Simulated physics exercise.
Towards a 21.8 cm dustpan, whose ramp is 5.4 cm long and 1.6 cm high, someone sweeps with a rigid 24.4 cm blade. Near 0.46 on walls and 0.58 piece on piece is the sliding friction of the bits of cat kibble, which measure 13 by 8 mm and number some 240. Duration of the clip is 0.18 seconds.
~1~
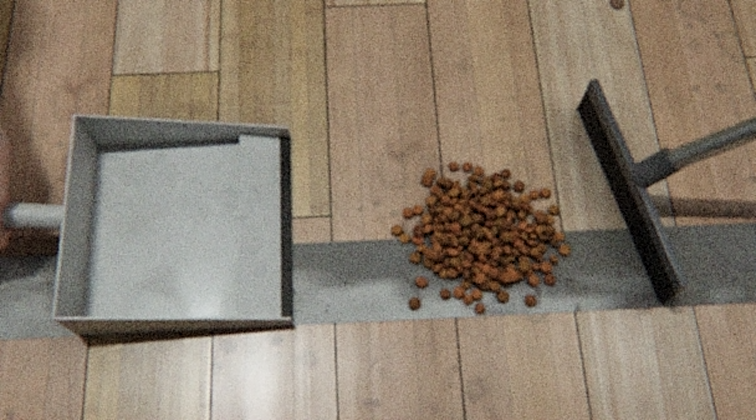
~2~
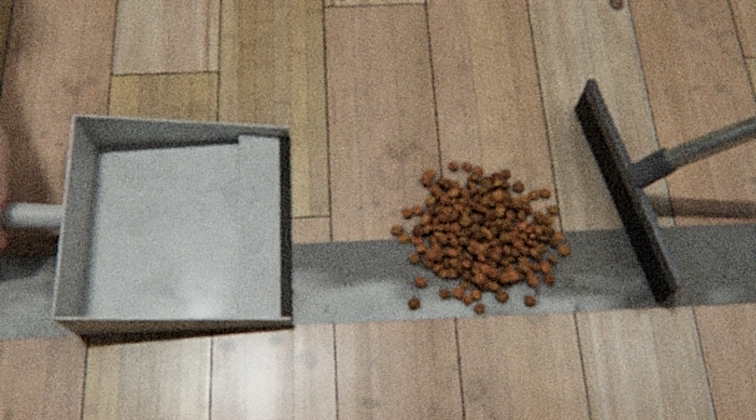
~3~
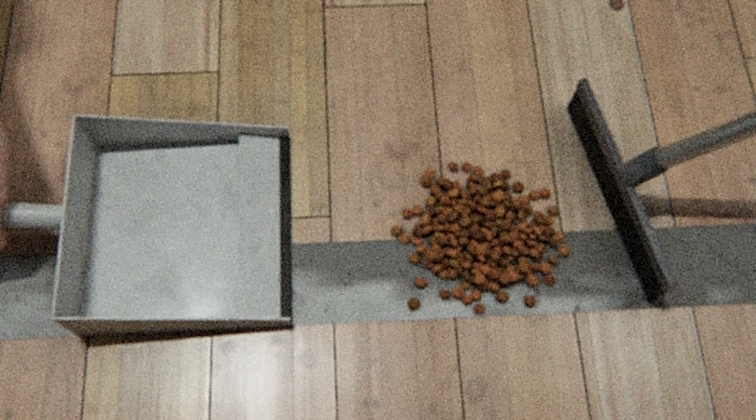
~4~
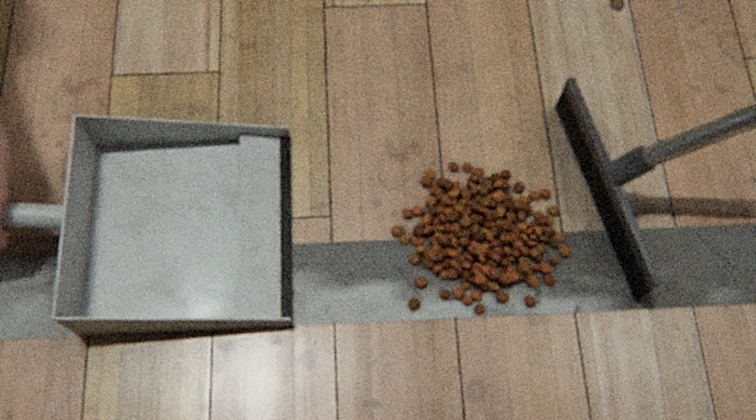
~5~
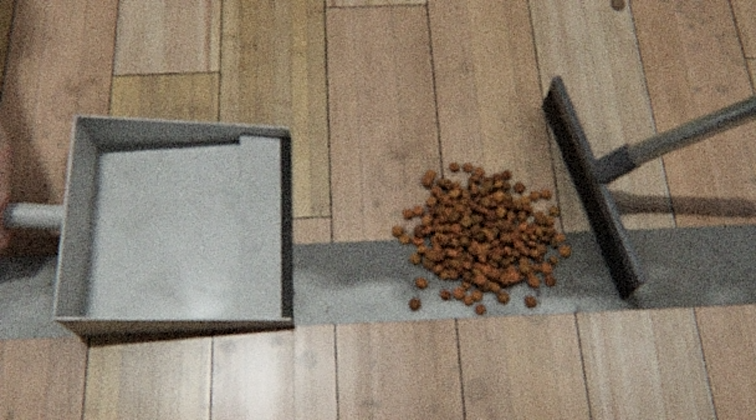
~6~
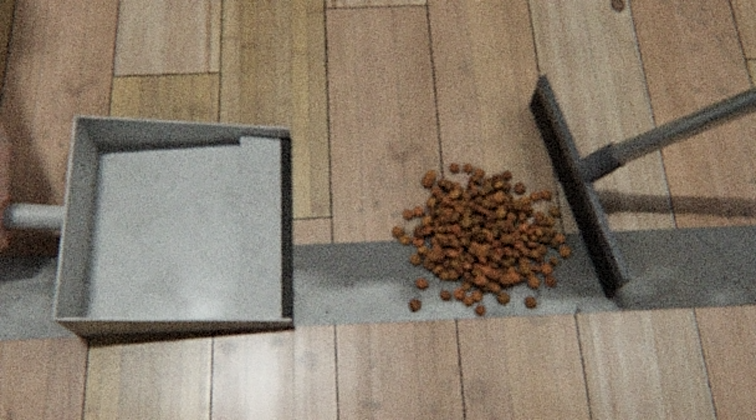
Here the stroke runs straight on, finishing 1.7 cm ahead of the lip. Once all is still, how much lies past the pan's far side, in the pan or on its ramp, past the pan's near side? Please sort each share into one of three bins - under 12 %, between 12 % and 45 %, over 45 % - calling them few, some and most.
Far side: Few. Pan: Few. Near side: Few.
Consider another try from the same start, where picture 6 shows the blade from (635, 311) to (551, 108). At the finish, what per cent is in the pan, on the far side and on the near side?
Per cent by place - pan 20, far side 0, near side 40.
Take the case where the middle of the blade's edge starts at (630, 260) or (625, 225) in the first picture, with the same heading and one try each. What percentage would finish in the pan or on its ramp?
First try about 25 per cent, second about 10 per cent.
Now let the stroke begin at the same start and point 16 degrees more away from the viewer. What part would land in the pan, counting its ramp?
0 per cent.
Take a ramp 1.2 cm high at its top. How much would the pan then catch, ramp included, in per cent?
Estimated share: Around 5 in a hundred.
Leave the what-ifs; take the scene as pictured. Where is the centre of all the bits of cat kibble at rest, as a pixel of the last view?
Resting centre estimate: Around (325, 240).
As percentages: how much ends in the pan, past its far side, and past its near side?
Far: 0; pan: 5; near: 0 (percent).
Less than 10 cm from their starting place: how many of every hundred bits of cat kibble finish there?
Near 20 per cent.
Then, 0.30 s after the last picture, middle of the blade 18 cm from the lip; 0 % over the lip, far side 0 %, near side 0 %.
Then, 0.50 s after the last picture, middle of the blade 9 cm from the lip; 0 % over the lip, far side 0 %, near side 0 %.
Then, 0.82 s after the last picture, middle of the blade 4 cm from the lip; 5 % over the lip, far side 0 %, near side 0 %.
In the end, far side 0 %, pan 5 %, near side 0 %, in front of the lip or behind the blade 90 %.
